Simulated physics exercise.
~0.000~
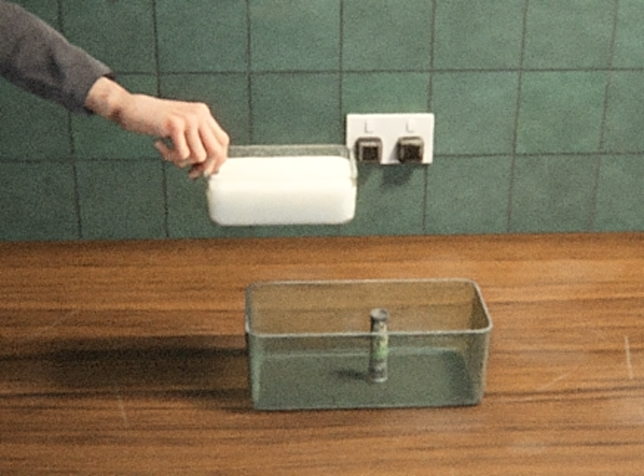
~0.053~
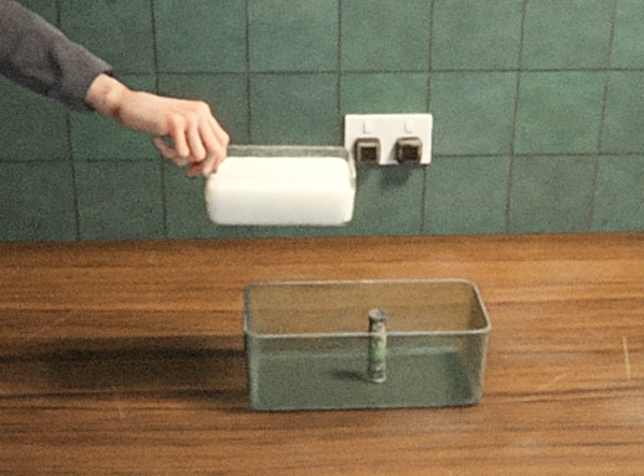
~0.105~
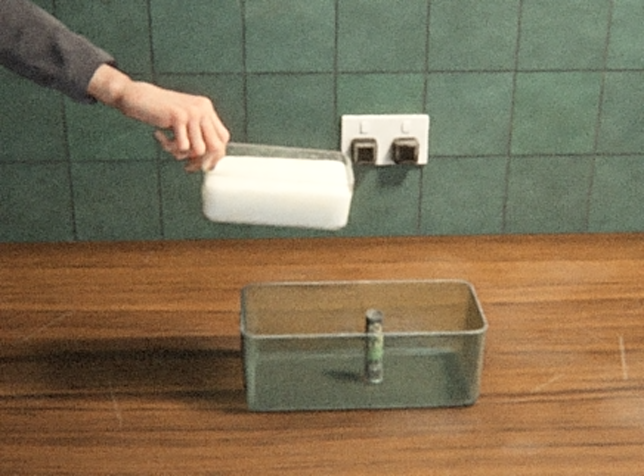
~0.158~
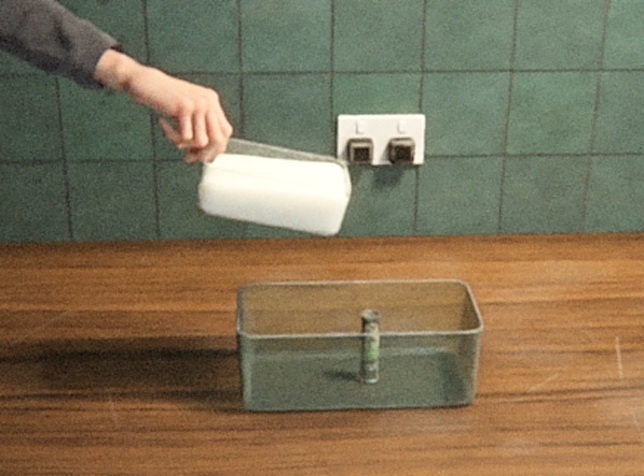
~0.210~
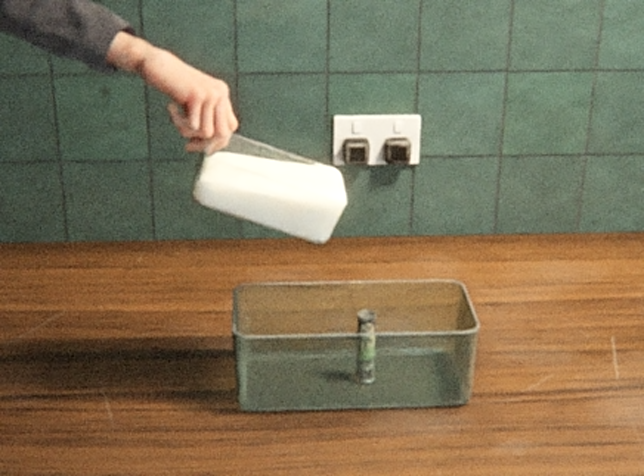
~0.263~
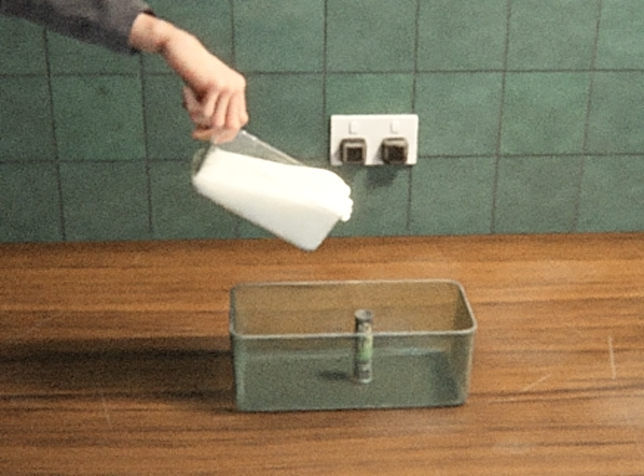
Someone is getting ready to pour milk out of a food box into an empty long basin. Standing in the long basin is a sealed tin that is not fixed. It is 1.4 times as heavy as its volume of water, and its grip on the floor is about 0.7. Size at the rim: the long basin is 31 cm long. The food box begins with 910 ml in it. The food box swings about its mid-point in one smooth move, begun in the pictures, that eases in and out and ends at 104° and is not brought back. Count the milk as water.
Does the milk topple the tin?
It never tilts over.
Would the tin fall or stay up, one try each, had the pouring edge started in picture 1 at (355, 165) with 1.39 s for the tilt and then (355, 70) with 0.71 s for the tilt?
Try 1: Still standing; try 2: Still standing.
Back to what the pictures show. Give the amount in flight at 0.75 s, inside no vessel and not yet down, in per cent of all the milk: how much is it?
About 16 percent.
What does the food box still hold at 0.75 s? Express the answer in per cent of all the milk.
Roughly 1 percent remains.
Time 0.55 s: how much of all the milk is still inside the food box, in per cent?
Near 10 in a hundred.
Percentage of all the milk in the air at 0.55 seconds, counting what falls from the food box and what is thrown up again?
Share: Roughly 52 per cent.
Then, 0.55 s in, the tilt is 91° and 9 per cent is still to pour; the tin stands where it began.
Then, 0.75 s in, the tilt is 104° and 1 per cent is still to pour; the tin stands where it began.
Then, 0.97 s in, the tilt is 104° and 0 per cent is still to pour; the tin stands where it began.
Then, 1.21 s in, the tilt is 104° and 0 per cent is still to pour; the tin stands where it began.
Finally, the tin stands where it began.
